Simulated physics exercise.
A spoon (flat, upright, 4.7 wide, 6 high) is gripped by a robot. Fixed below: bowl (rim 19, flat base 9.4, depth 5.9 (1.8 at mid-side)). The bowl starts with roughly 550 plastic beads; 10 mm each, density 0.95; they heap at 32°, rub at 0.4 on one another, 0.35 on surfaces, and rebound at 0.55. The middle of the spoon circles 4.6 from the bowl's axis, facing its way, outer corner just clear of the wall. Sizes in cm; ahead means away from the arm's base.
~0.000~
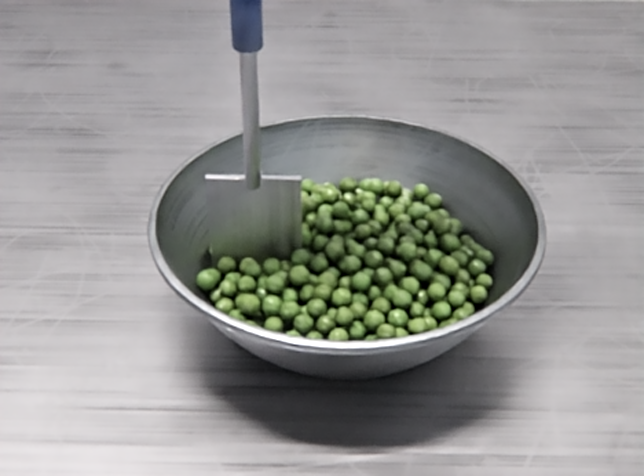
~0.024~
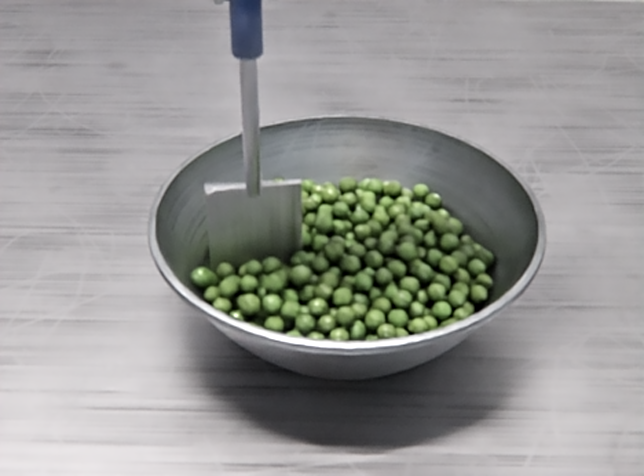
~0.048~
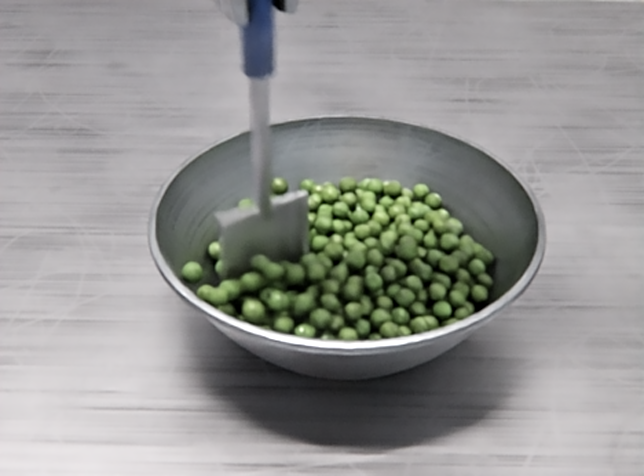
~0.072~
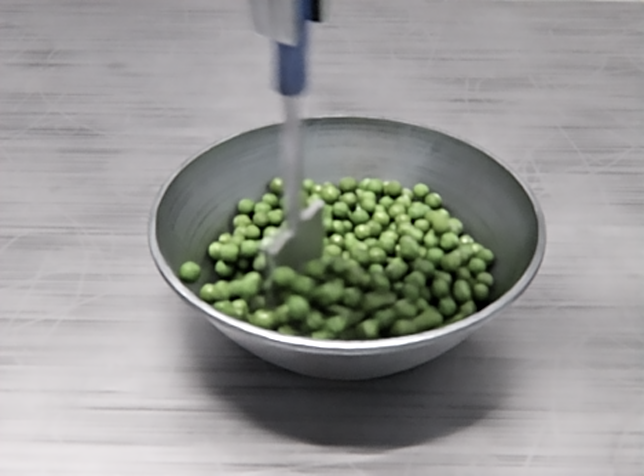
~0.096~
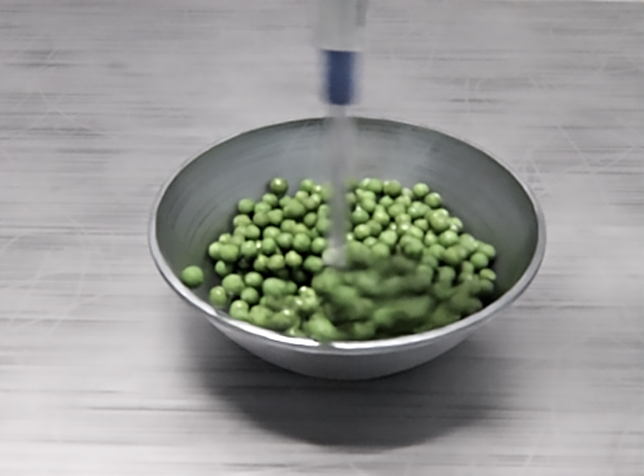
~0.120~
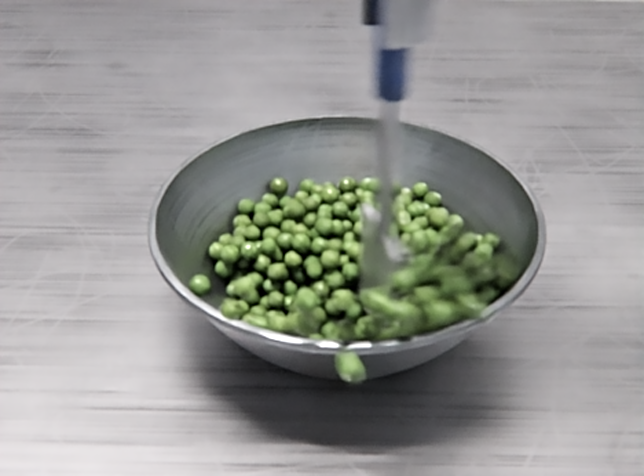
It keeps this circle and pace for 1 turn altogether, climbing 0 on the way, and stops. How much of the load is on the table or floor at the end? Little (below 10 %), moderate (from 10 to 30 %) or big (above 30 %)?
A big share, above 30 %, ends on the table or floor.
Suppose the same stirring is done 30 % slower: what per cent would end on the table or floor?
It would be near 30 per cent.
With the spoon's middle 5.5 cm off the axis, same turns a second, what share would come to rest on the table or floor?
Then about 25 per cent.
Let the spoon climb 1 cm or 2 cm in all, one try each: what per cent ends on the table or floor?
About 35 and 25 per cent.
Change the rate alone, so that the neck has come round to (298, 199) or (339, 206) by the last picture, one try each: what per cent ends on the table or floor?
About 20 and 30 per cent.
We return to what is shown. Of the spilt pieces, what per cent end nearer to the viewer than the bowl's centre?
Roughly 40 per cent.
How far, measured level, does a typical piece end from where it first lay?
Some 10 cm.
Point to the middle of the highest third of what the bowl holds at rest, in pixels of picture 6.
Around (297, 320).
After 0.20 s, 202° round, highest piece 12 above the table; 478 in the bowl, 70 in flight or on the tool.
After 0.28 s, 292° round, highest piece 12 above the table; 406 in the bowl, 30 on the table or floor, 112 in flight or on the tool.
After 0.52 s, 0° round, highest piece 6 above the table; 321 in the bowl, 222 on the table or floor, 5 in flight or on the tool.
After 1.22 s, 0° round, highest piece 6 above the table; 321 in the bowl, 227 on the table or floor.
At rest, 321 in the bowl, 227 on the table or floor. That is 41 % on the table or floor.
